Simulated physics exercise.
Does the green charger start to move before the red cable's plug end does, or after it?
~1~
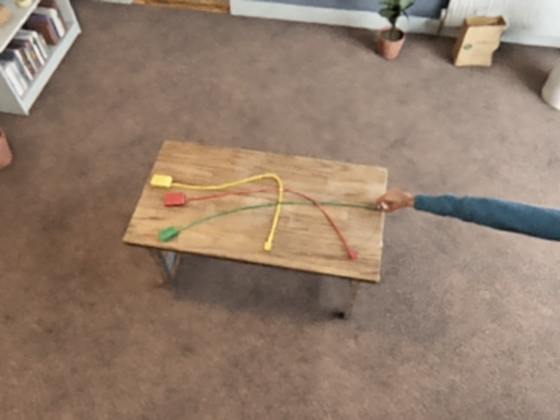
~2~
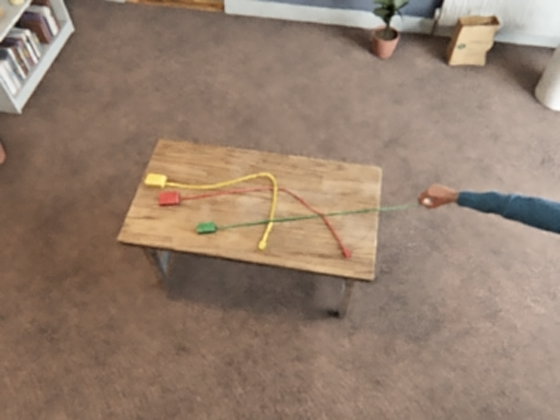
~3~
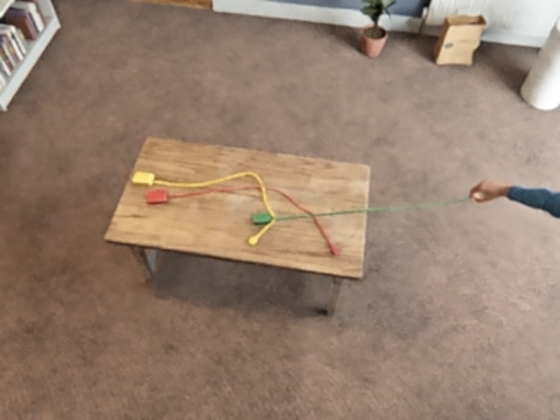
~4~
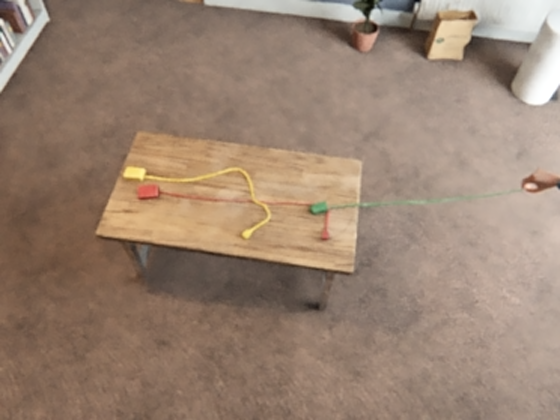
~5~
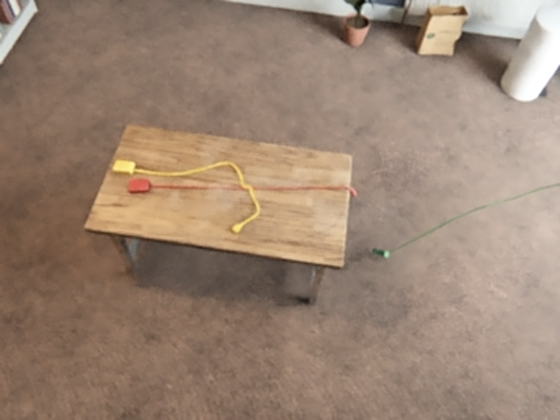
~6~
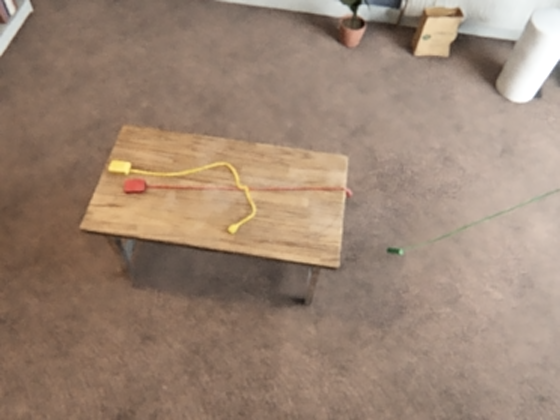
The green charger starts to move before the red plug end. It is already sliding right while the red plug end stays in place, and the red plug end shifts only once the green charger has come close to the right side of the desk.
